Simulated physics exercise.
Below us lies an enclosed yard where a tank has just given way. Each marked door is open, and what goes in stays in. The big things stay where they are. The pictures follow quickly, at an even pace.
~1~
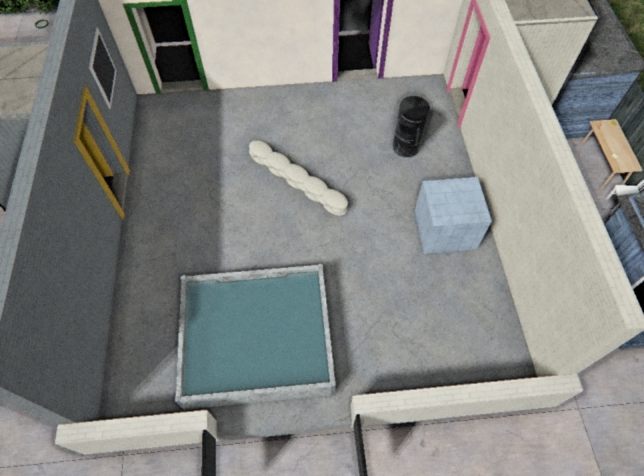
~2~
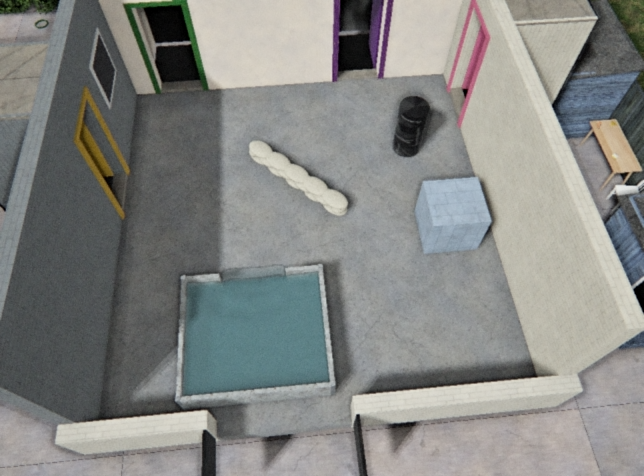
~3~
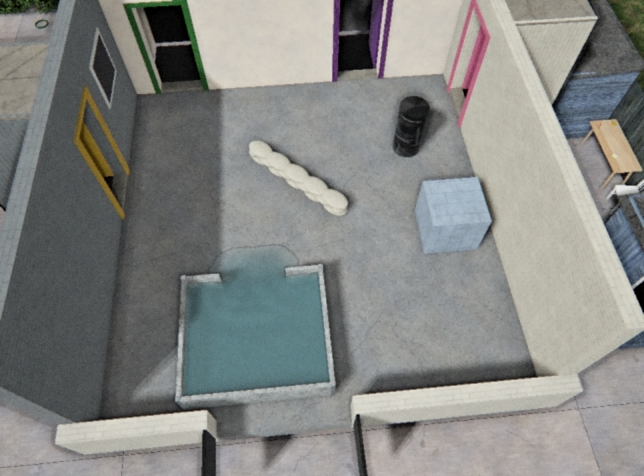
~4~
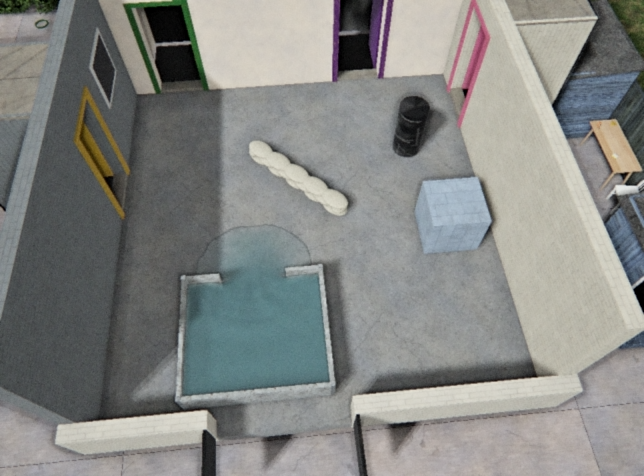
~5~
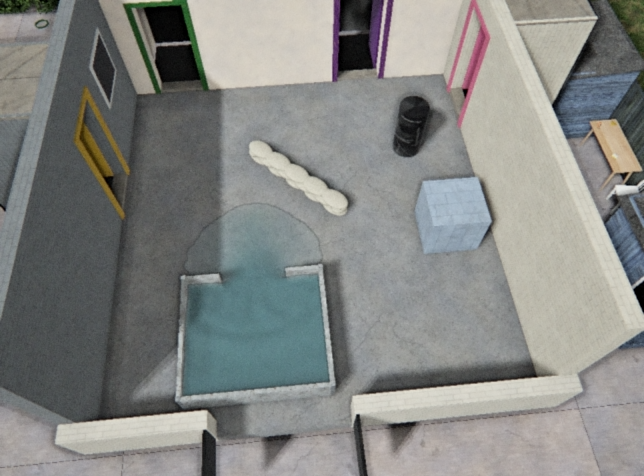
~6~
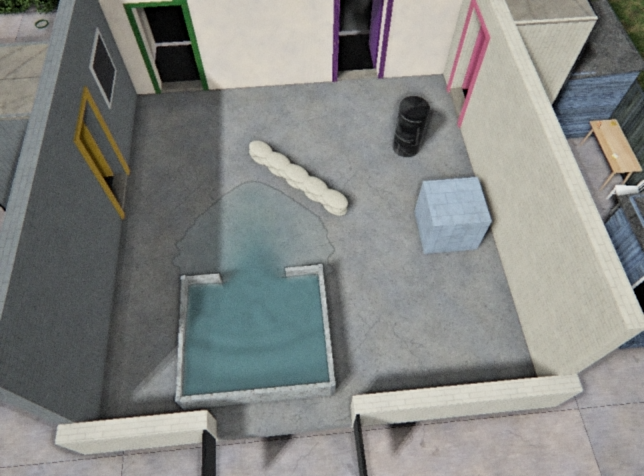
In a walled grey yard with a twisted white object, a black cylinder and a pale blue block, a gap opens on the far side of a water tank, and water pours out, fanning across the floor toward the white object.
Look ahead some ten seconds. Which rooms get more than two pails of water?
One by one: The yellow door stays under that; the pink door stays under that; the green door takes more than that; the purple door stays under that.
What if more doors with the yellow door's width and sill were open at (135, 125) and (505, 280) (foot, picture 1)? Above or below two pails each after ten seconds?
In that order: Lets more in, lets less in.
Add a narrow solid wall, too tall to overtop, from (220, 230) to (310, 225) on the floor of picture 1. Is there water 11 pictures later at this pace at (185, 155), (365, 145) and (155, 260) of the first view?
One after the other: No water, dry, awash.
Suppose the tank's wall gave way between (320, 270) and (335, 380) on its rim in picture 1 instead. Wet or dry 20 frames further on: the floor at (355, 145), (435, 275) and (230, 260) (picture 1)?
In turn: Under water, covered, dry.
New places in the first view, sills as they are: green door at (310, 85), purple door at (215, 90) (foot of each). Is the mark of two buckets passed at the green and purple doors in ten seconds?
One by one: Green keeps below it, purple lets more in.
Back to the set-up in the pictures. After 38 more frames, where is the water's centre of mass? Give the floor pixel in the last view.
Close to (241, 217).
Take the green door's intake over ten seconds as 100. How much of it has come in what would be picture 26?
Some 20 per cent.
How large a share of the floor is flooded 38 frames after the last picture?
Some 50 per cent.
A moment on, water covers 15 % of the floor; the yellow door not reached, the pink door not reached, the green door not reached, the purple door not reached.
Next, water covers 25 % of the floor; the yellow door wet at the sill, nothing in, the pink door not reached, the green door wet at the sill, nothing in, the purple door not reached.
Then, water covers 35 % of the floor; the yellow door wet at the sill, nothing in, the pink door not reached, the green door over two buckets in, the purple door not reached.
Later, water covers 50 % of the floor; the yellow door under two buckets in, the pink door not reached, the green door far over two buckets in, the purple door wet at the sill, nothing in.
In the end, water covers 85 % of the floor; the yellow door under two buckets in, the pink door wet at the sill, nothing in, the green door far over two buckets in, the purple door wet at the sill, nothing in.
